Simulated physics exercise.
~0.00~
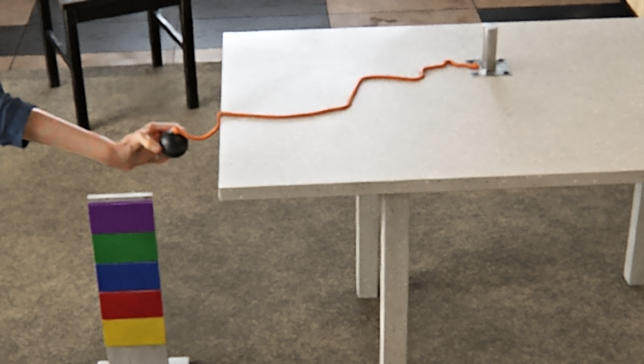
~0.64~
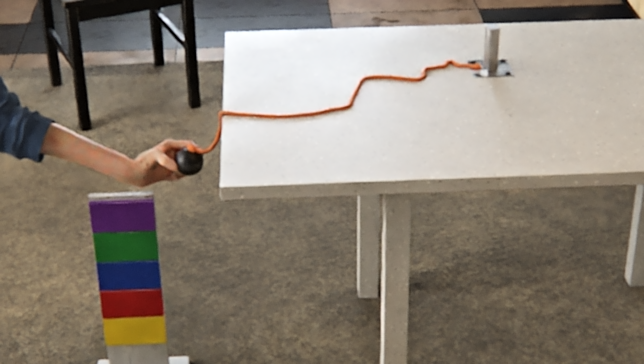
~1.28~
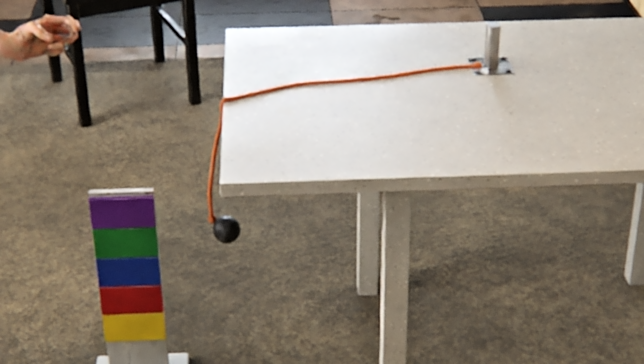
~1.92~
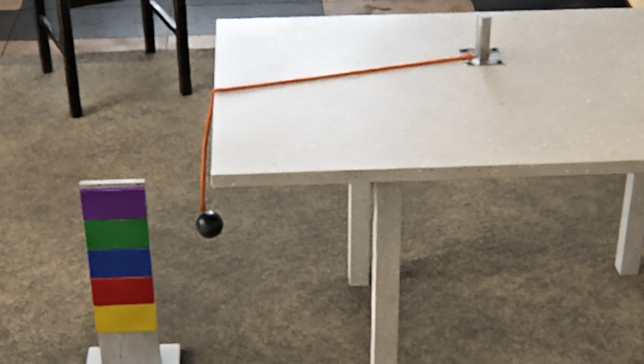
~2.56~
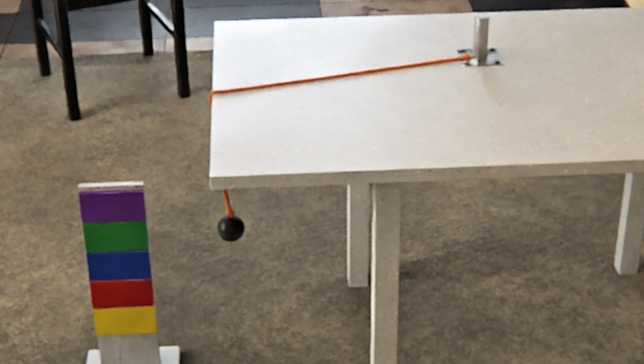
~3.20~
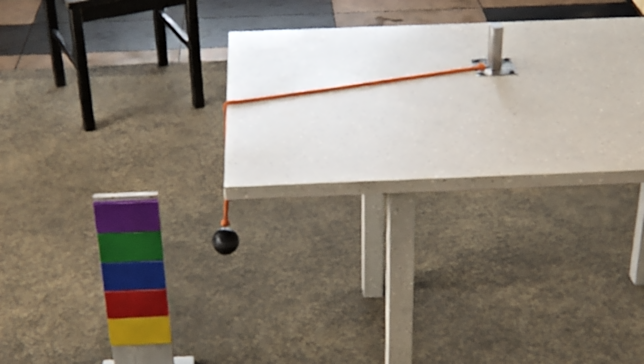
In a room with a brown floor, a hand holds a black ball just off the left edge of a white table, above a standing board striped purple, green, blue, red and yellow. An orange cord runs slackly from the ball across the tabletop to a small metal post. The hand shifts slightly right, then lets go and draws back to the left. The ball drops beside the table and the cord pulls straight over the edge. It sways a little left and right as the view shifts, and finally hangs below the tabletop, level with the green band.
